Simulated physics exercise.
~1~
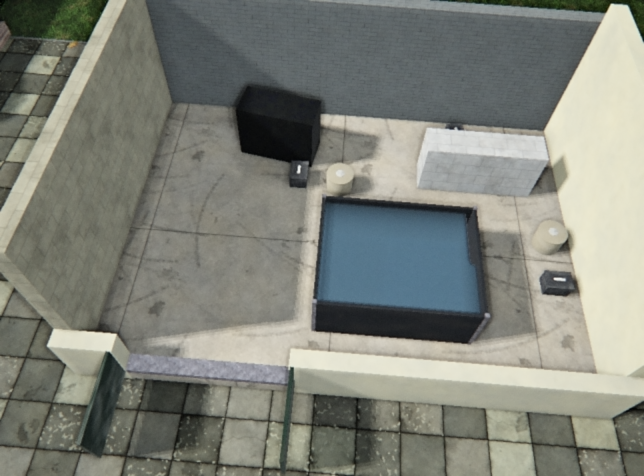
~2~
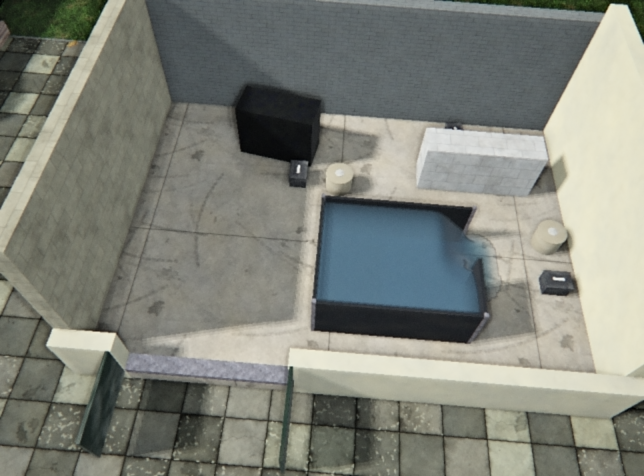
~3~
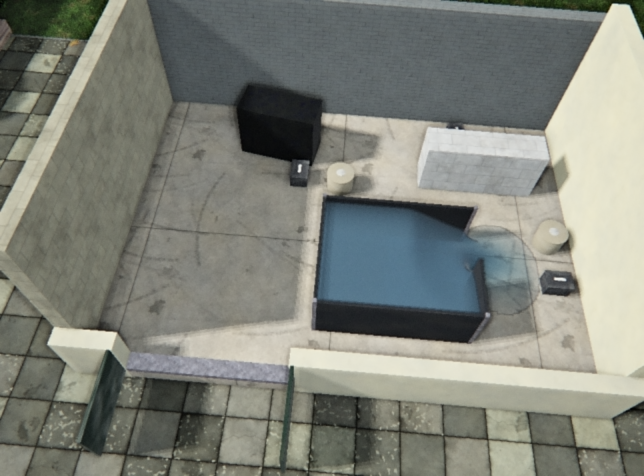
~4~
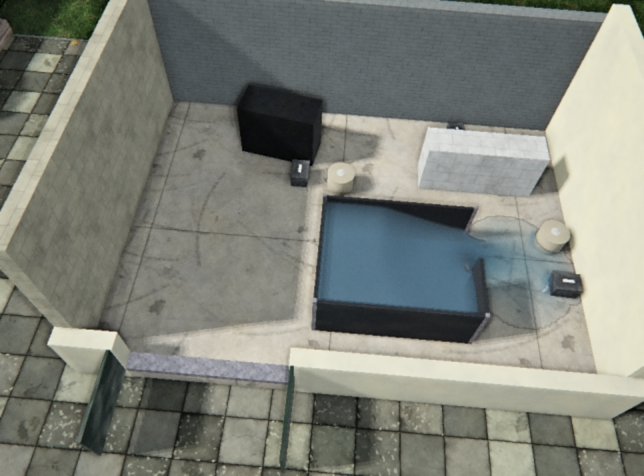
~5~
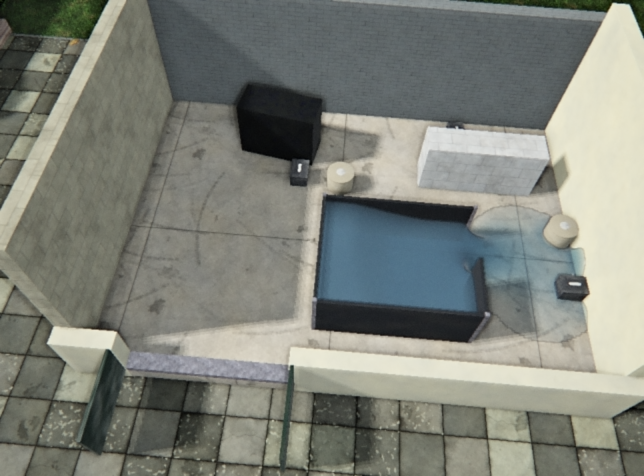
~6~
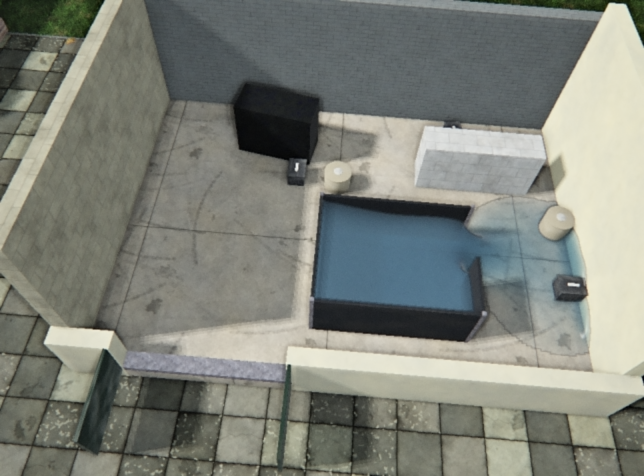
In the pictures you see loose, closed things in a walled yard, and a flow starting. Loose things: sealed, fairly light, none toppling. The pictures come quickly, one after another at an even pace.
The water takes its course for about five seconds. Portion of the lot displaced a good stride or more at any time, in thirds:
Portion: No less than two thirds.
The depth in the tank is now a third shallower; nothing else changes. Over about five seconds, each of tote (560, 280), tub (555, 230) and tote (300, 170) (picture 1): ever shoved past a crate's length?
In sequence: Went the distance, went the distance and fell short.
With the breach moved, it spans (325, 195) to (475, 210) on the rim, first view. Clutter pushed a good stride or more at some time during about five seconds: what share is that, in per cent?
That should be close to 100 percent.
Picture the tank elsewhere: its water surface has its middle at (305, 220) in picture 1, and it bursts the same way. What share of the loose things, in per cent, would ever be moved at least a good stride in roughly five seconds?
The share comes to close to 60 percent.
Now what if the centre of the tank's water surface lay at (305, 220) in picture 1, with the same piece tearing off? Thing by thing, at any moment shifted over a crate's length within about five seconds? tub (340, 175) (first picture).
From the way the scene plays out, it travelled less.
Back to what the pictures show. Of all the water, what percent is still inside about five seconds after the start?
I'd say close to 98 percent.
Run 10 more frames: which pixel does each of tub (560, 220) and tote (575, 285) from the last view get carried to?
The first top is close to (518, 116) and the second close to (507, 333).
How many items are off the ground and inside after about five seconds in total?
So that is 4.
A moment on, 1 of 5 are well off their spots; 2 afloat.
Next, 2 of 5 are well off their spots; 2 afloat.
Later, 2 of 5 are well off their spots; 2 afloat.
In the end, 5 of 5 are well off their spots, and 5 have been at some point; 4 afloat.
